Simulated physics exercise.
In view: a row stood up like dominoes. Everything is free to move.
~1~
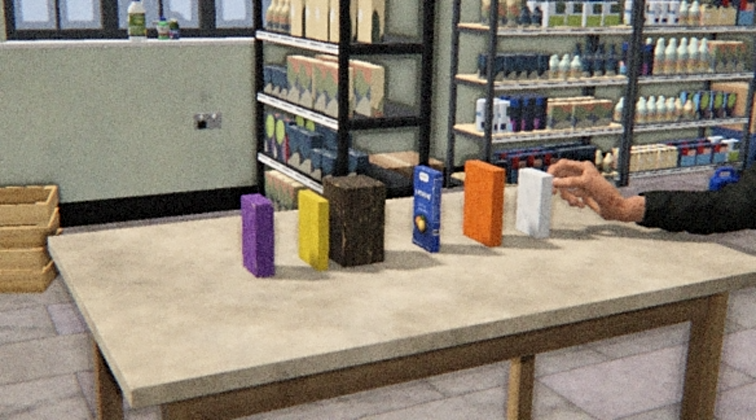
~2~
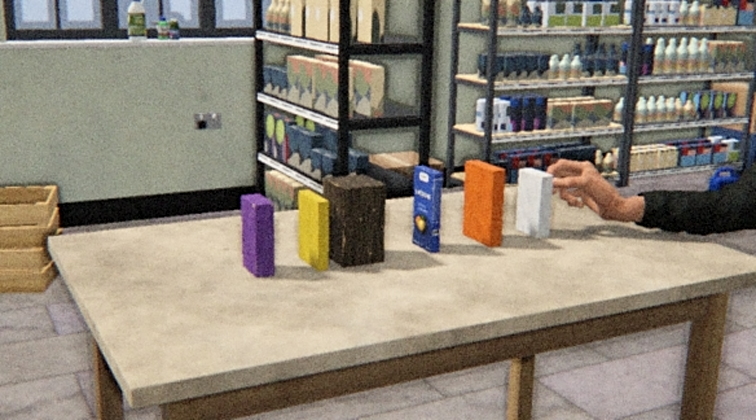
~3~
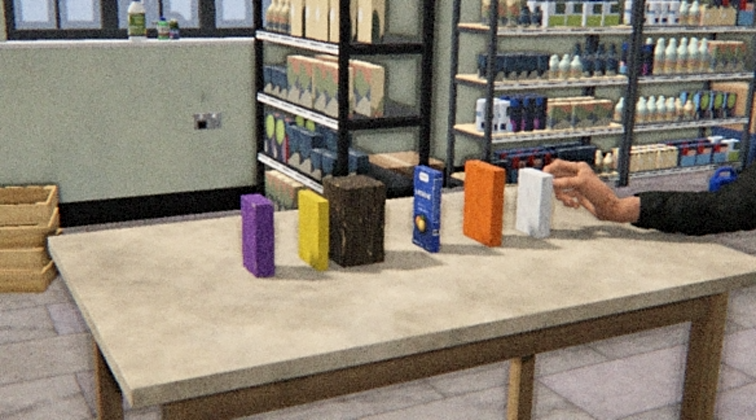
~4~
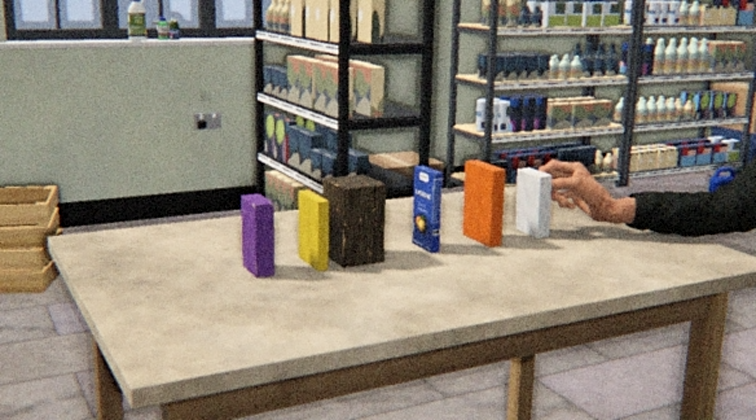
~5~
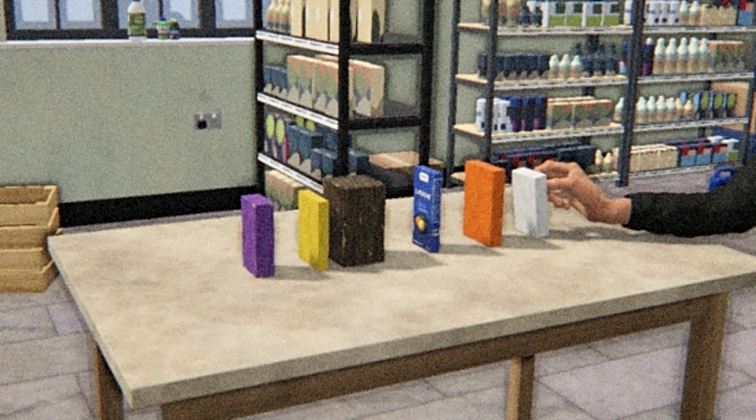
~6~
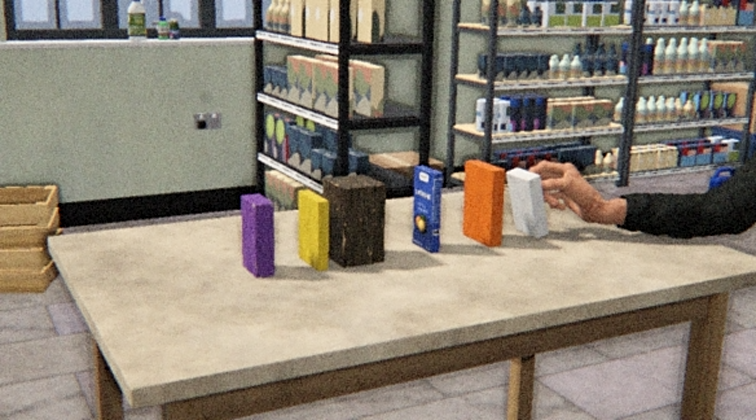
In a shop, a row of upright blocks and a blue packet stood on a table while a hand at the right pushed the white board, tilting it left towards the orange block.
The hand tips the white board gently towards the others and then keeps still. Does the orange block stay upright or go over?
The orange block topples.
Then, 0.40 s on from there, white board 70° over; orange block turned 35° from how it was put near (463, 208).
Then, 0.60 s on from there, white board 77° over; orange block turned 71° from how it was put near (446, 227); blue packet turned 43° from how it was put; black block turned 10° from how it was put.
Then, 1.50 s on from there, white board 76° over; orange block turned 75° from how it was put near (447, 228); blue packet turned 33° from how it was put.
In the end, toppled on the table, orange block; moved from the start, blue packet; the other 2 unmoved. At the end, from the last picture's camera, orange block near (447, 229).
